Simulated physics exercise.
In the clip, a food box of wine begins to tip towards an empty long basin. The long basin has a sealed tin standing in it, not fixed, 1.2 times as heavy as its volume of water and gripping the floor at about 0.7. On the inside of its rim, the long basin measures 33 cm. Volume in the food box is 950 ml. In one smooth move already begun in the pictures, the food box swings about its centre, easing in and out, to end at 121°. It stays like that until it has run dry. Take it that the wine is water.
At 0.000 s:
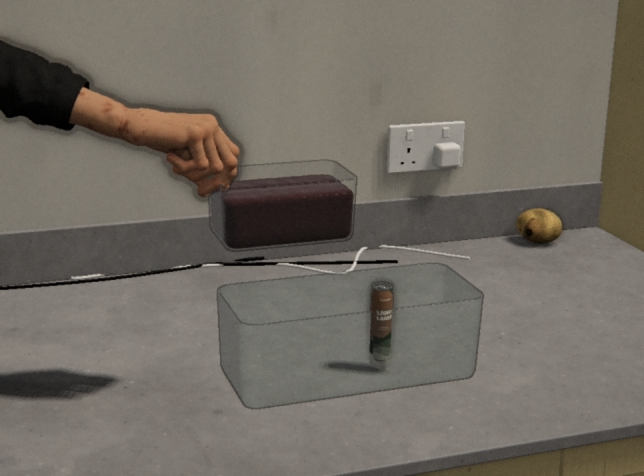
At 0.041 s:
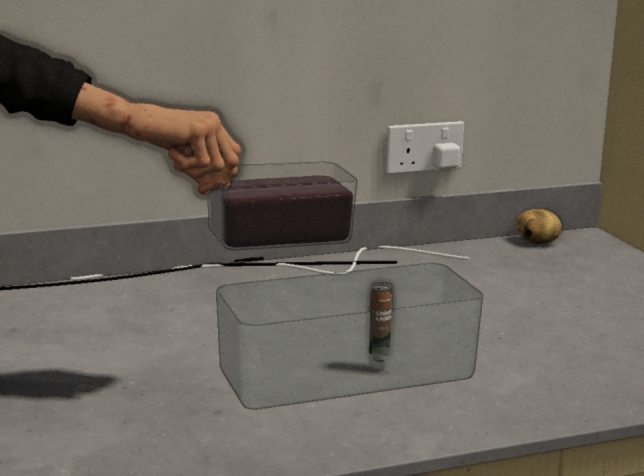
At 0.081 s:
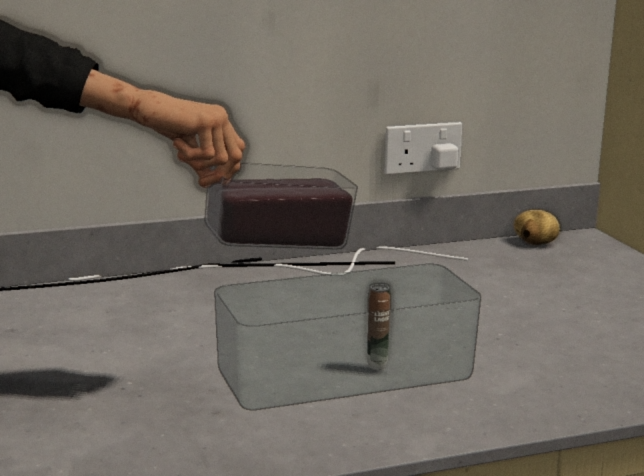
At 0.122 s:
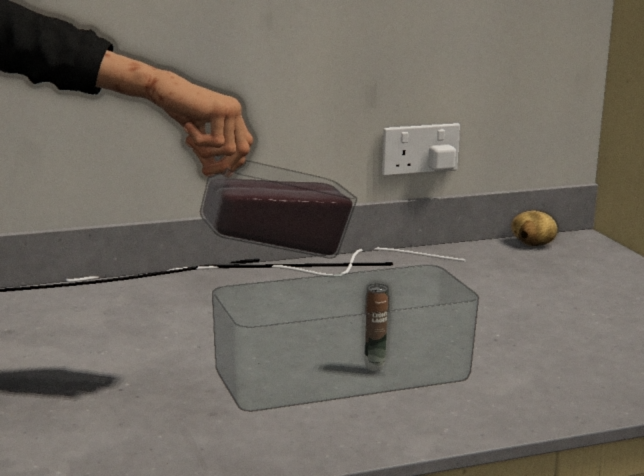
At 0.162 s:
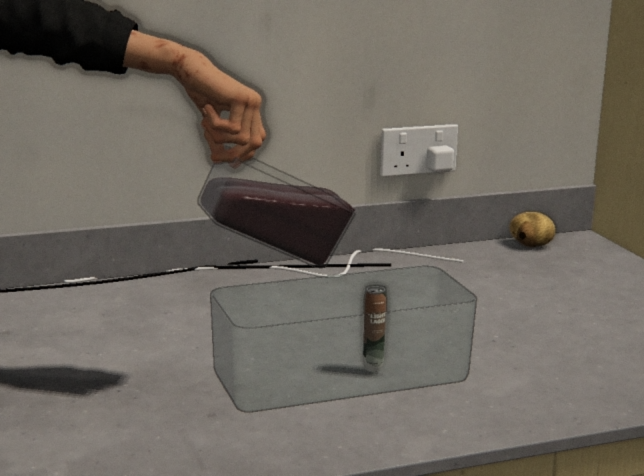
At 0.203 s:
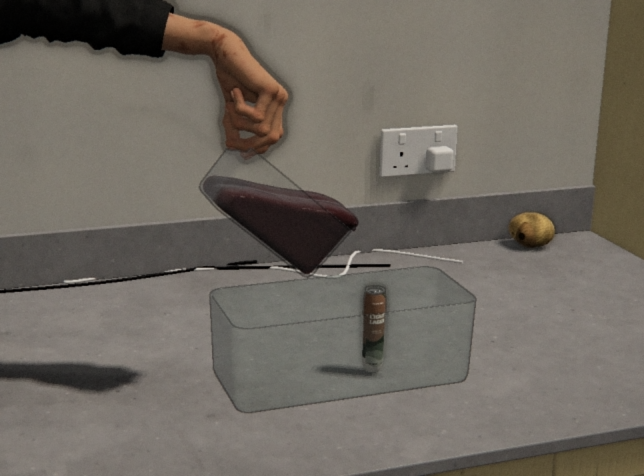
The clip opens with a hand from the left holding a clear box of dark red wine nearly level above a long, clear basin on a grey counter. The box tilts rightward, slowly then more steeply, as the hand rises and shifts right, and the wine begins edging over the lowered rim.
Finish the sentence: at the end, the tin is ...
Lying on its side.
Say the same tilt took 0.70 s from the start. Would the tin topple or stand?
Result: Tin still standing.
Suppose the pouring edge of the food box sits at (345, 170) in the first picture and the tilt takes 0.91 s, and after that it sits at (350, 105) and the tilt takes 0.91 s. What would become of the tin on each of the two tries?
Try 1: Still standing; try 2: Still standing.
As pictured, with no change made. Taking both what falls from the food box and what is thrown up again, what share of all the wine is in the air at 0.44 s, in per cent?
18 %.
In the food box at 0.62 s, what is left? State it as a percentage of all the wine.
Close to 2 in a hundred.
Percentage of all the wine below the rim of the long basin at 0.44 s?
Around 70%.
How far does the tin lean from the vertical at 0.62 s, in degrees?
It sits at roughly 5°.
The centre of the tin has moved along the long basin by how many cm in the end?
Net tin displacement: Roughly 4.5 cm.
After 0.44 s the tilt is 116° and 11 per cent is still to pour; the tin stands where it began.
After 0.62 s the tilt is 121° and 2 per cent is still to pour; the tin leans 6°.
After 0.81 s the tilt is 121° and 0 per cent is still to pour; the tin leans 11°.
After 1.01 s the tilt is 121° and 0 per cent is still to pour; the tin lies on its side.
In the end the tin lies on its side.
